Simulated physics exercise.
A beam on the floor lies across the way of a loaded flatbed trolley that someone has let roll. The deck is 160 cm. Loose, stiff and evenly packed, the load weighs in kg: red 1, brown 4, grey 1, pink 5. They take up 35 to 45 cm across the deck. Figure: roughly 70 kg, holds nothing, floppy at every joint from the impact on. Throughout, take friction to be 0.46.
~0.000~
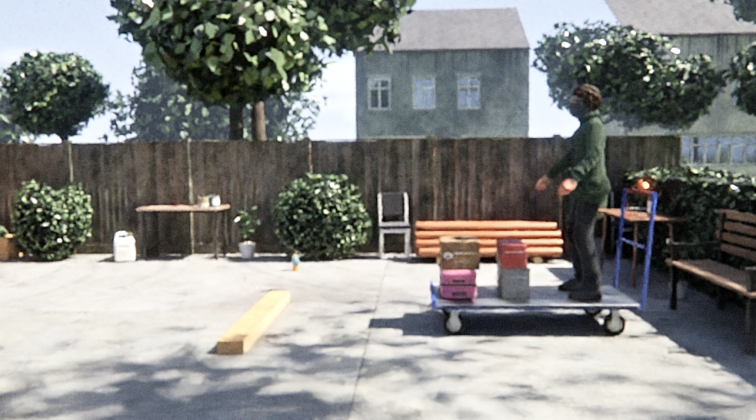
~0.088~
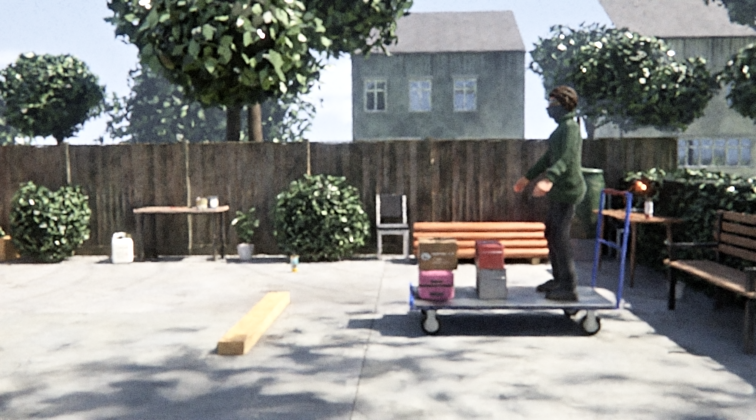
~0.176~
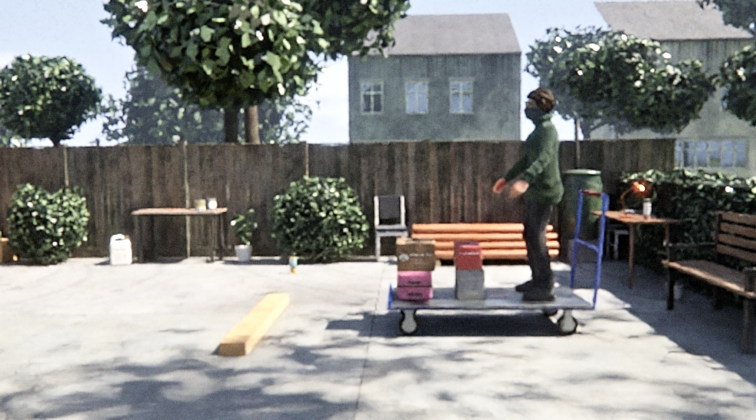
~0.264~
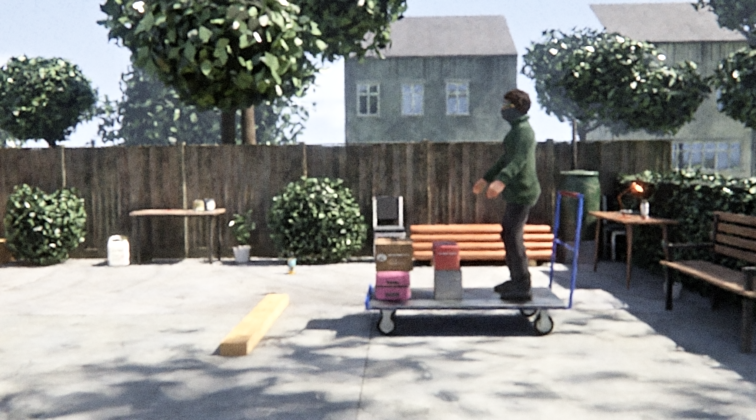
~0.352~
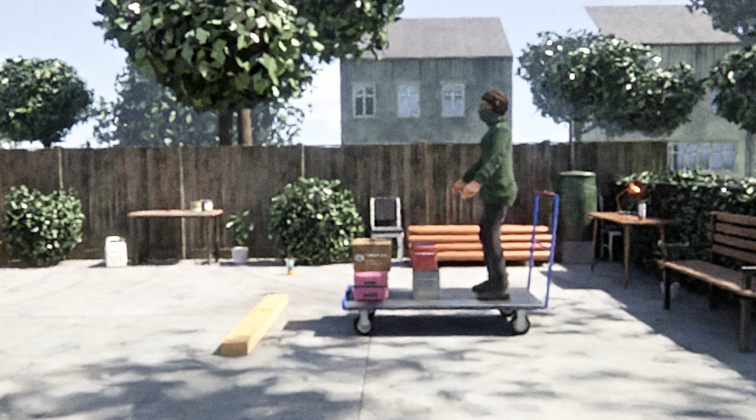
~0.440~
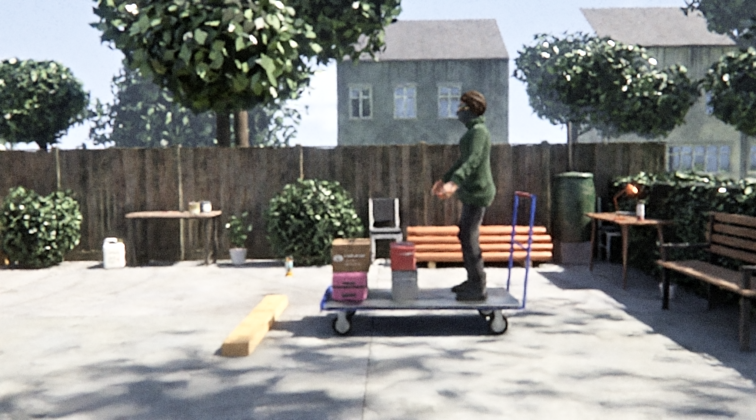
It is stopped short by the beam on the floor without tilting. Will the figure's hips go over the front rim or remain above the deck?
The figure's hips remain above the deck.
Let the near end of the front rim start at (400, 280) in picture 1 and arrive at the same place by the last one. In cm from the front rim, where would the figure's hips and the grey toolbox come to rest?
The hips would stop 100 cm behind the front rim, the grey one 40 cm behind it.
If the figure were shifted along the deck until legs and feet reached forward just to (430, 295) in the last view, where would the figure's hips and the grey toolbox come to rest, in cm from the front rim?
In that case the hips land 80 cm beyond the rim and the grey one 50 cm behind.
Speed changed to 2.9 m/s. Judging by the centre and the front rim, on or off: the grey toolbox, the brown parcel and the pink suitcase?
Grey: Kept; brown: Lost; pink: Kept.
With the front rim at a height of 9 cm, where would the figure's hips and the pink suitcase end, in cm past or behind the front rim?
Result: Hips 60 cm behind rim; pink 20 cm behind rim.
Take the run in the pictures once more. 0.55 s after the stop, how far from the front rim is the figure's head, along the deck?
Roughly 10 cm past the front rim.
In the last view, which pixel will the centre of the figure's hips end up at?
Around (321, 249).
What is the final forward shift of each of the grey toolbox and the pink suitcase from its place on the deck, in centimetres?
Approximate forward shift in cm: Grey near 25, pink near 5.
After 0.71 s the deck stops.
After 0.96 s the figure's hips are 79 cm behind the rim, near (350, 220) in the last picture's view.
After 1.26 s the figure's hips are 54 cm behind the rim, near (321, 249) in the last picture's view.
After 1.71 s the figure's hips are 51 cm behind the rim, near (318, 250) in the last picture's view.
When all is still (3.1 s), past the rim, brown parcel; behind it, red toolbox, grey toolbox, pink suitcase and the figure's hips.
